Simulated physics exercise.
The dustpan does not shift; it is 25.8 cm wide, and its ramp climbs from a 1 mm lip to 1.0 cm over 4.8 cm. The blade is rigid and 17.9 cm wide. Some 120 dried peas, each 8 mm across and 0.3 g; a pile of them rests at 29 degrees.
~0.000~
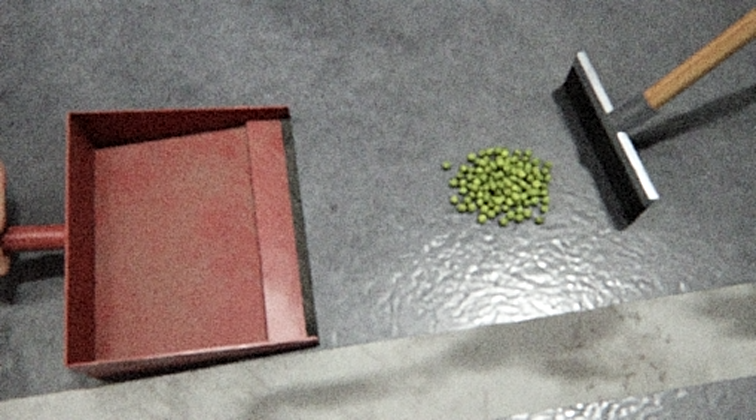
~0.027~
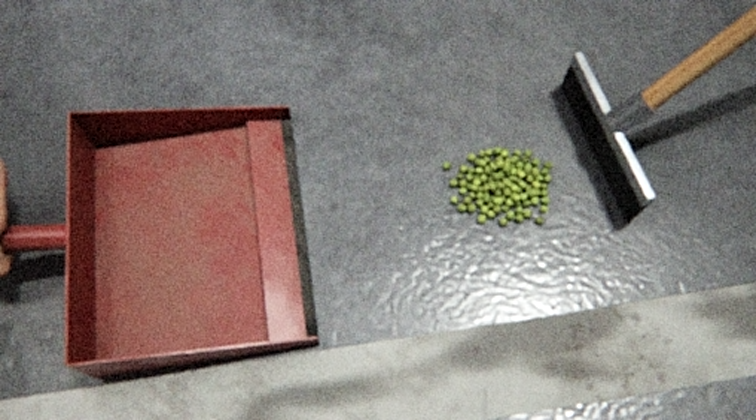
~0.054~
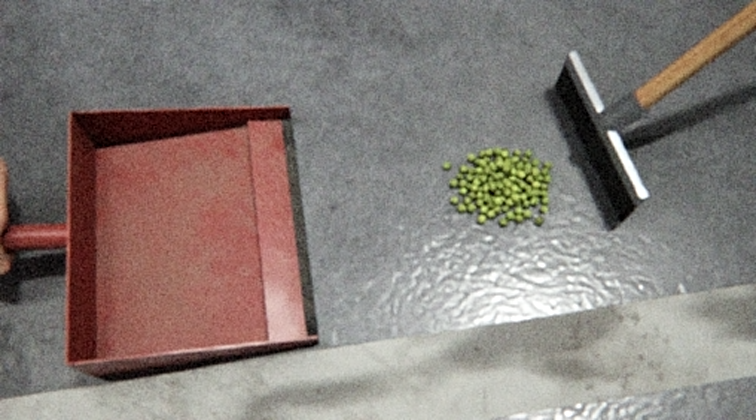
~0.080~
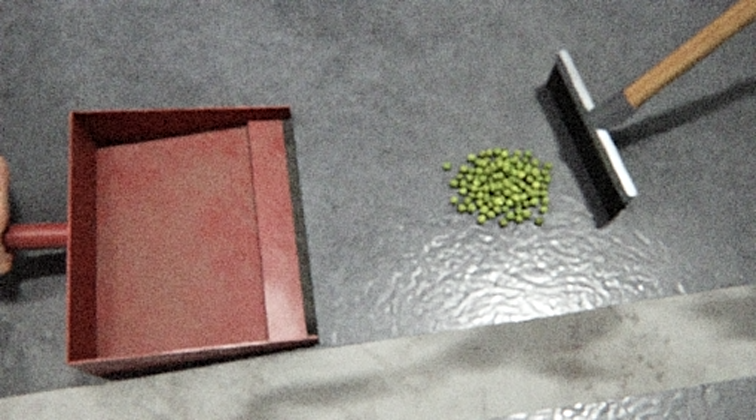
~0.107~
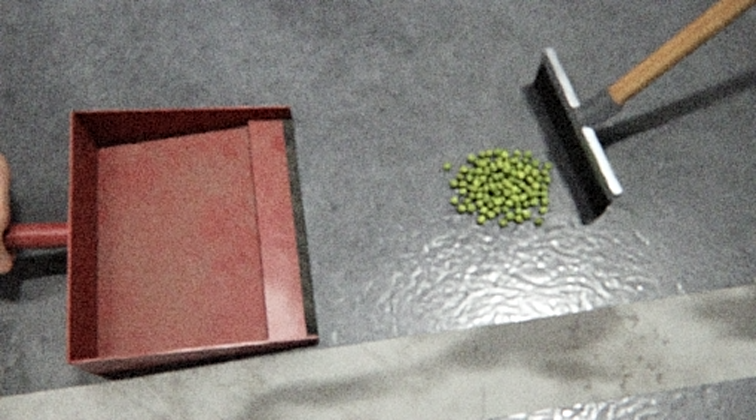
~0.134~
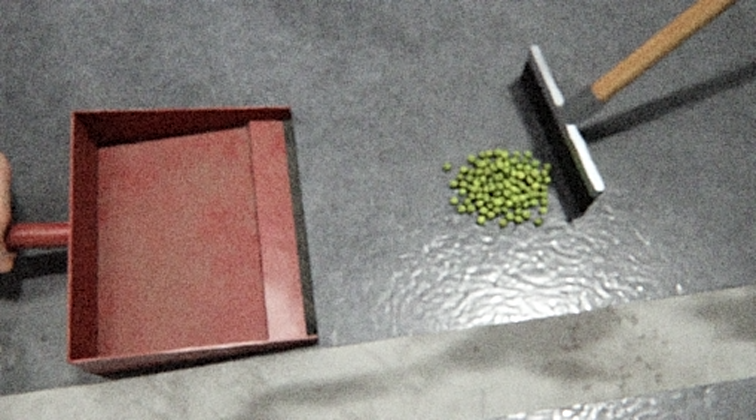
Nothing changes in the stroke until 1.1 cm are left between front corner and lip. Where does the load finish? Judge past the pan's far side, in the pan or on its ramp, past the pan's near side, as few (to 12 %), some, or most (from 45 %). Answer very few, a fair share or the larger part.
Far side: Very few, pan: Very few, near side: Very few.
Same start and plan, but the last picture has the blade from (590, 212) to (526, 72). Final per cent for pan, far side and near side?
Pan 40, far 0, near 10.
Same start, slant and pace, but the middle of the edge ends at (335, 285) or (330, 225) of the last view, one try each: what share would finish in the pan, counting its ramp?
About 40 and 40 per cent.
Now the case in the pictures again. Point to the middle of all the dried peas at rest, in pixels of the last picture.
At about (377, 205).
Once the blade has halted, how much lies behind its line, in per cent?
Roughly 60 per cent.
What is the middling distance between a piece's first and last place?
Roughly 14 cm.
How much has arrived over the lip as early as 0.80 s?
Some 10 per cent.
Then, at 0.37 s, middle of the blade 15 cm from the lip; 0 % over the lip, far side 0 %, near side 0 %.
After 0.52 s, middle of the blade 7 cm from the lip; 0 % over the lip, far side 0 %, near side 0 %.
Then, at 0.80 s, middle of the blade 3 cm from the lip; 10 % over the lip, far side 5 %, near side 0 %.
In the end, at 1.5 s, far side 5 %, pan 5 %, near side 0 %, in front of the lip or behind the blade 90 %.
